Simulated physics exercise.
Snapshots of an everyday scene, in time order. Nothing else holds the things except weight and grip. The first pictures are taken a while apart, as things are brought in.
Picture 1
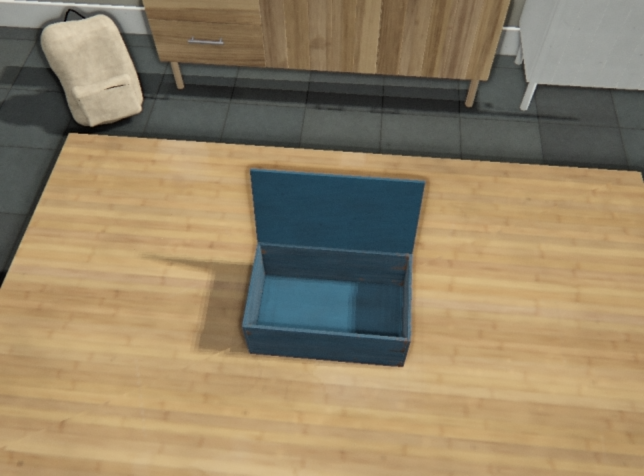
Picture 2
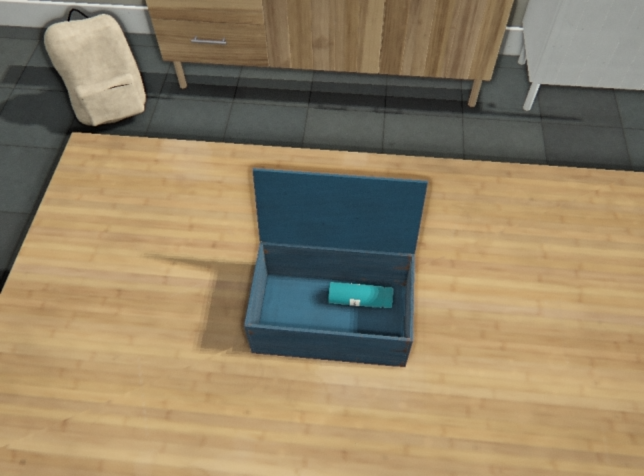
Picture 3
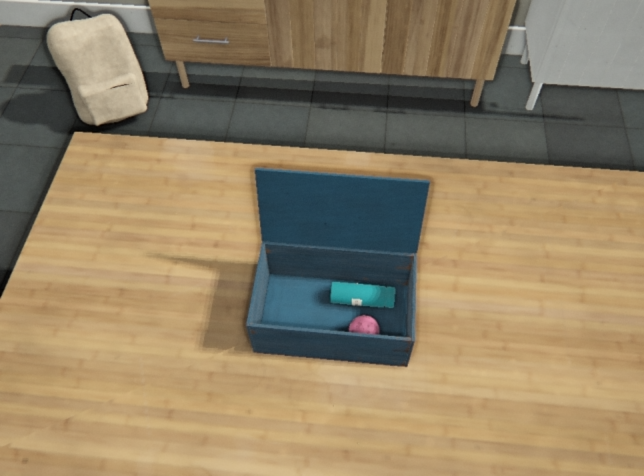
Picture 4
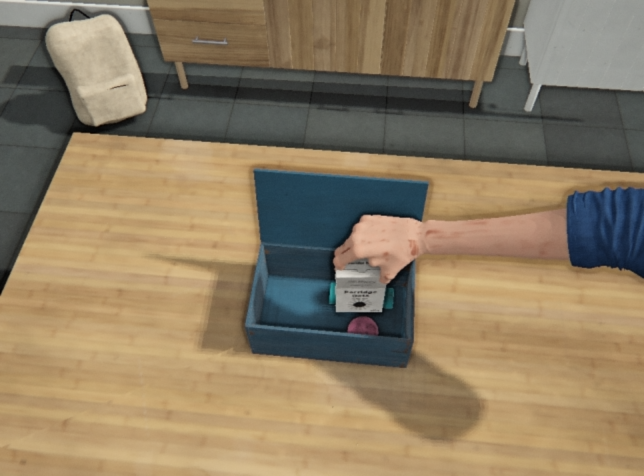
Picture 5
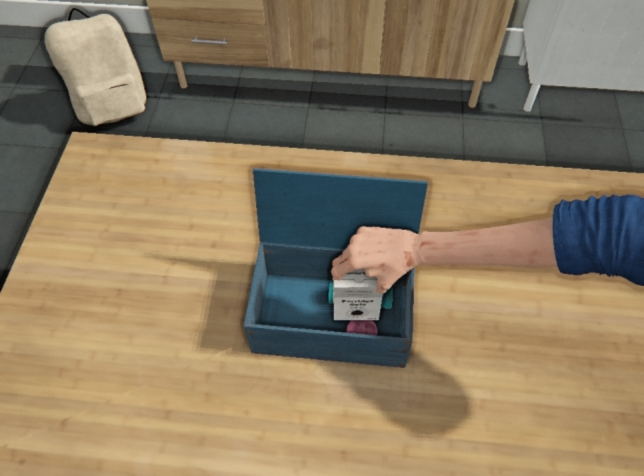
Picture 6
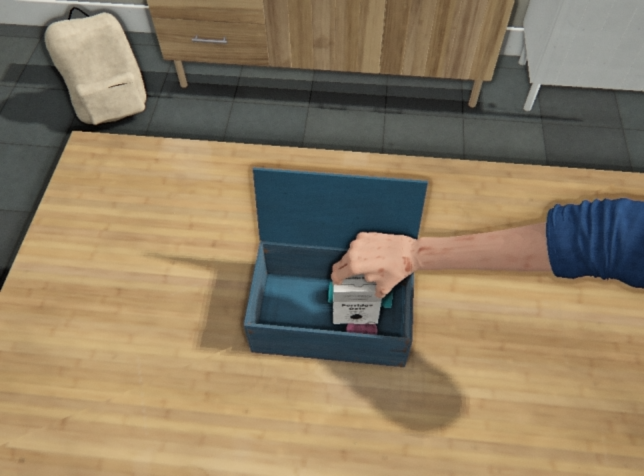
A hand lowers a white packet into a blue box holding teal and pink objects.
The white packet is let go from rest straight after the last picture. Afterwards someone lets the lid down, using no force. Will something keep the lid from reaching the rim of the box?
The lid finishes lowered.
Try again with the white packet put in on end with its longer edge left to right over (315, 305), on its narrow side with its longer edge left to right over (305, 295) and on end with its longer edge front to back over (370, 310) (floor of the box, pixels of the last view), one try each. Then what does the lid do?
The lid goes down the first time, stays up the second time and stays up the third time.
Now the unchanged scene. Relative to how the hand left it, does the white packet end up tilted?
Looking at the last picture, it sits at an angle.
Then, 0.90 s after the last picture, lid starting down; white packet on its side near (333, 300); pink ball rolled about its own width; turquoise shaker rolled a little.
Then, 1.80 s after the last picture, lid 45° above the rim; white packet on its side near (334, 300); pink ball rolled about its own width; turquoise shaker rolled a little.
At rest, lid shut; tipped over in the box, white packet; the other 2 in place. Seen from the same camera at the end, white packet near (334, 301).
